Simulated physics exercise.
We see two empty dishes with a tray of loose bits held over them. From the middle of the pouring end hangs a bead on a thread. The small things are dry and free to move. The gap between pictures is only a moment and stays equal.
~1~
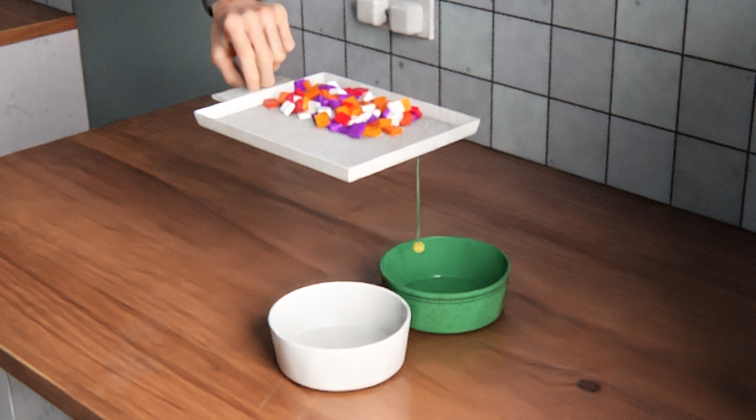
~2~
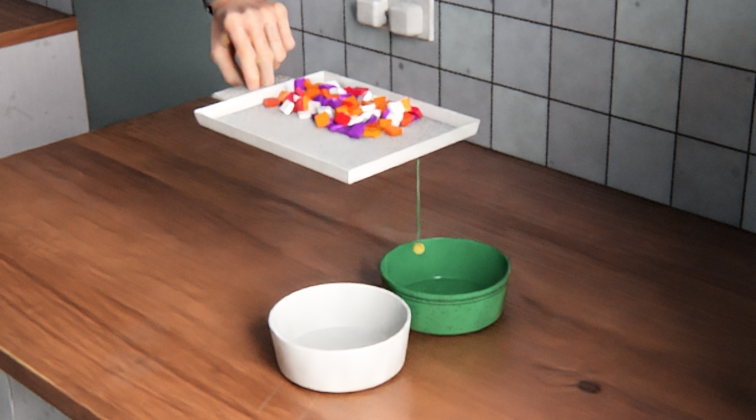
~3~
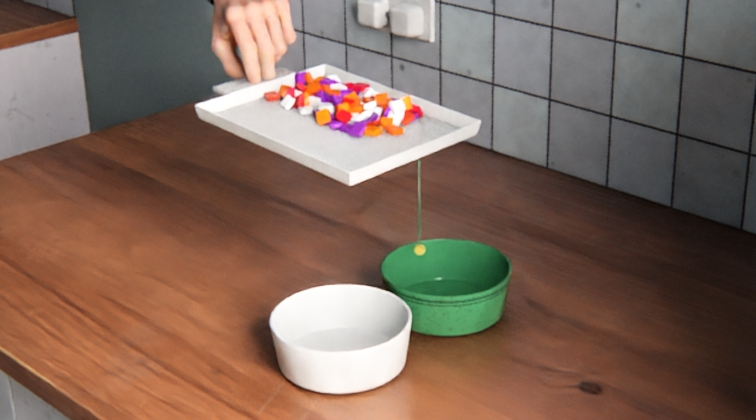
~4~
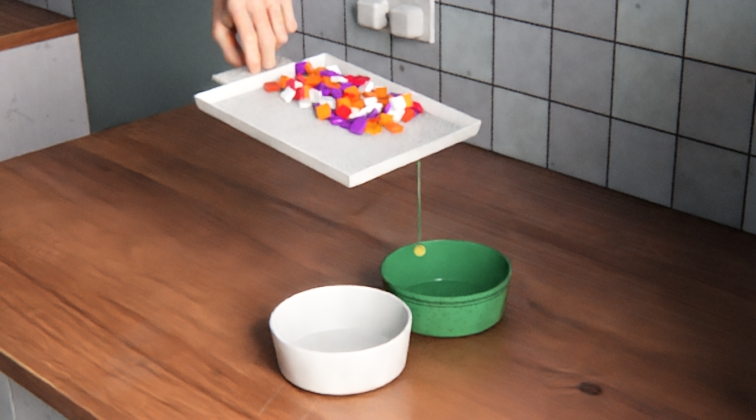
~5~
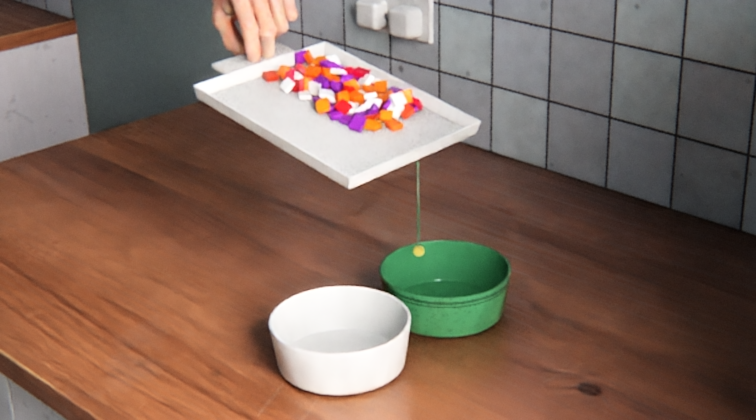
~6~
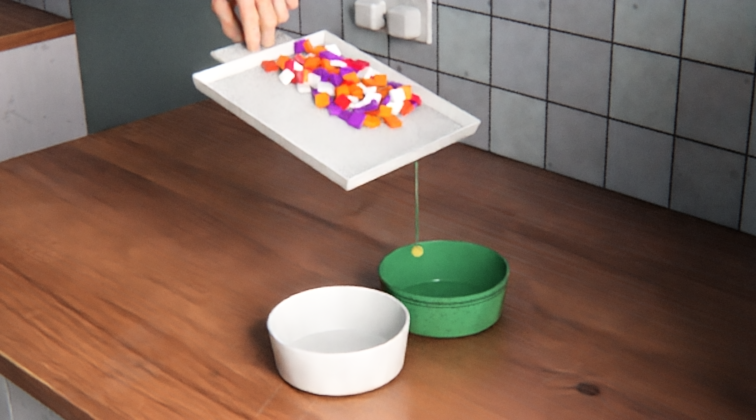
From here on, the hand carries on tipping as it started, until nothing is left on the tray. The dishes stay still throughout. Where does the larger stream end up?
The fuller one at the end is the dish on the right, no doubt.
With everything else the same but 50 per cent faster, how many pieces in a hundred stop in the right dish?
Around 50 percent.
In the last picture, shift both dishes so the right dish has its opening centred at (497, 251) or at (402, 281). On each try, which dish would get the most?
In the first try it's the left-side dish, and in the second it's the right-side dish.
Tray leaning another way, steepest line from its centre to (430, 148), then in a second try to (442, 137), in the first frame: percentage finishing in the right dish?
The first try gives close to 70 percent; the next gives 50 percent.
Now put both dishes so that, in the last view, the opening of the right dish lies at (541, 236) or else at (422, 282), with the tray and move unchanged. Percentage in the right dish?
Close to 0 in a hundred first, close to 80 in a hundred second.
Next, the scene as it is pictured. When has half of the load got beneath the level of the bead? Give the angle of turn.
It has tipped about 105 degrees.
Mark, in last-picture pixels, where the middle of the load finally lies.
I'd say the middle ends up at about (440, 321).
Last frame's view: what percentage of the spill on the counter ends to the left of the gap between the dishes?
Roughly 10 in a hundred.
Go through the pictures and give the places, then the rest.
The first frame shows corners of the pouring end near (349, 167) and (475, 119), level; middle of the load near (337, 106), mosaic tiles; left dish near (389, 357); right dish near (494, 302); bead on its thread near (418, 247).
The second frame shows corners of the pouring end near (349, 169) and (475, 120), level; middle of the load near (337, 106).
The third frame shows corners of the pouring end near (350, 171) and (477, 121), tipped barely, lowest at the left corner; middle of the load near (338, 102).
The fourth frame shows corners of the pouring end near (350, 173) and (477, 121), tipped a little, lowest at the left corner; middle of the load near (338, 96).
The fifth frame shows corners of the pouring end near (350, 175) and (477, 121), tipped a little, lowest at the left corner; middle of the load near (338, 89).
The sixth frame shows corners of the pouring end near (349, 177) and (476, 121), tipped a little, lowest at the left corner; middle of the load near (337, 81); left dish near (388, 361); right dish near (493, 306).
Shortly afterwards, tray tipped steeply; all but a few on the tray; only a few in the right dish; a little in the air.
Next, tray tipped right over; near half on the tray; a little in the left dish; near a quarter in the right dish; a little outside both; only a few in the air.
Some moments later, tray tipped past a quarter turn; near a quarter in the left dish; near two thirds in the right dish; near a quarter outside both.
In the end, tray tipped past a quarter turn; near a quarter in the left dish; near two thirds in the right dish; near a quarter outside both.
